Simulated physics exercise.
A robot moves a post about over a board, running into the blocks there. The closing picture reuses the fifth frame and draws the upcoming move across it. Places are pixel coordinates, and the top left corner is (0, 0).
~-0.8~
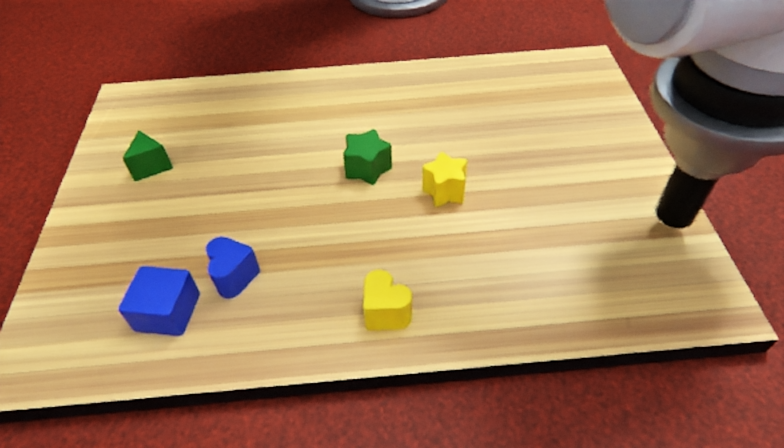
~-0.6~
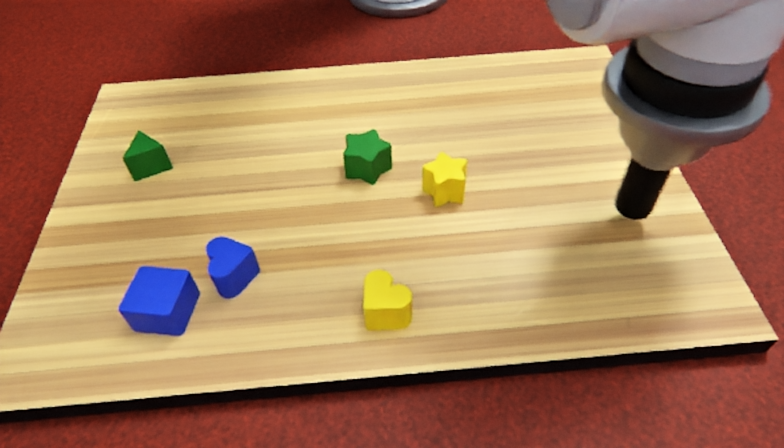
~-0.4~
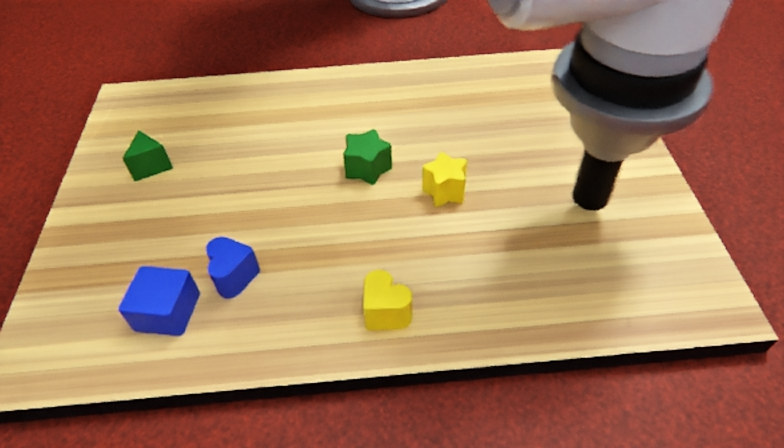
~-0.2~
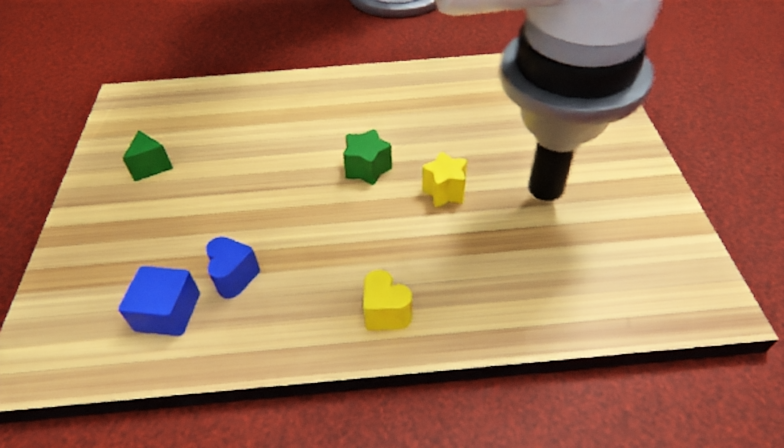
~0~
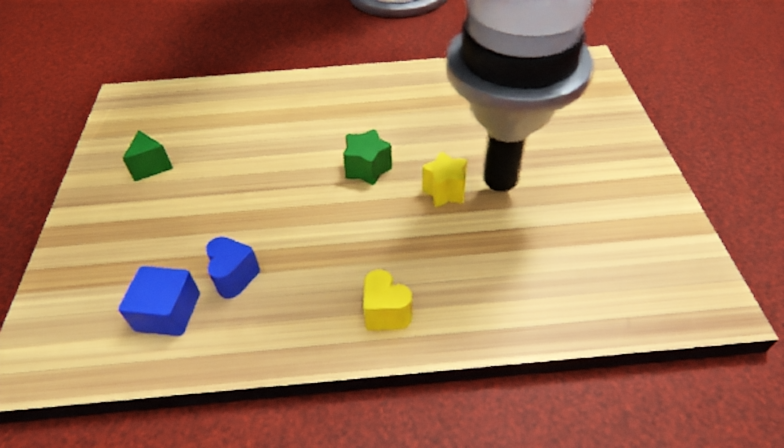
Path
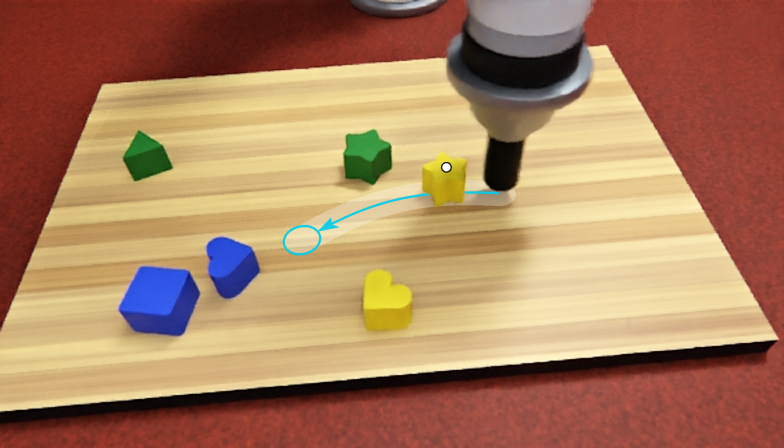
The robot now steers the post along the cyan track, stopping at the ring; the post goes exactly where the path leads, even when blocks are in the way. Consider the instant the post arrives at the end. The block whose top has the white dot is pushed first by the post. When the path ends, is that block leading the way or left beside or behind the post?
The post loses it on the way.
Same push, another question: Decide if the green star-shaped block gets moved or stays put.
The block in question is displaced by the end.
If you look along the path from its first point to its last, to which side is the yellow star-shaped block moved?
Off to the right side.
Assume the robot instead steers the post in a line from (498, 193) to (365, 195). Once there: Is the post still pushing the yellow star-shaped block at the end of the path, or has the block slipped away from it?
The post should keep driving it forward.
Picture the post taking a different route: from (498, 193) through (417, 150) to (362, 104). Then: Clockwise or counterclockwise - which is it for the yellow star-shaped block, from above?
If we look at it from overhead, the yellow star-shaped block pivots counter-clockwise.
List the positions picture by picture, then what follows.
In the first picture, tip of the post at (674, 216), middles of tops, blue heart-shaped block at (225, 255), green star-shaped block at (365, 144), yellow star-shaped block at (446, 167).
In the second picture, post at (633, 208), nothing pushed.
In the third picture, post at (590, 199), nothing pushed.
In the fourth picture, post at (546, 190), nothing pushed.
In the fifth picture, post at (500, 181), blue heart-shaped block at (225, 255), green star-shaped block at (365, 144), yellow star-shaped block at (446, 167).
The line goes from (498, 193) over (430, 194) and (364, 210) to (302, 240); the dot is on the yellow star-shaped block.
What follows on the original path. One third of the way, post at (428, 182); yellow star-shaped block at (394, 168).
Two thirds of the way, post at (362, 198); green star-shaped block at (351, 142), turned 50° clockwise; yellow star-shaped block at (336, 170), turned 35° clockwise.
At the end, post at (299, 228); blue heart-shaped block unmoved; green star-shaped block at (351, 142), turned 50° clockwise; yellow star-shaped block at (328, 172), turned 60° clockwise.
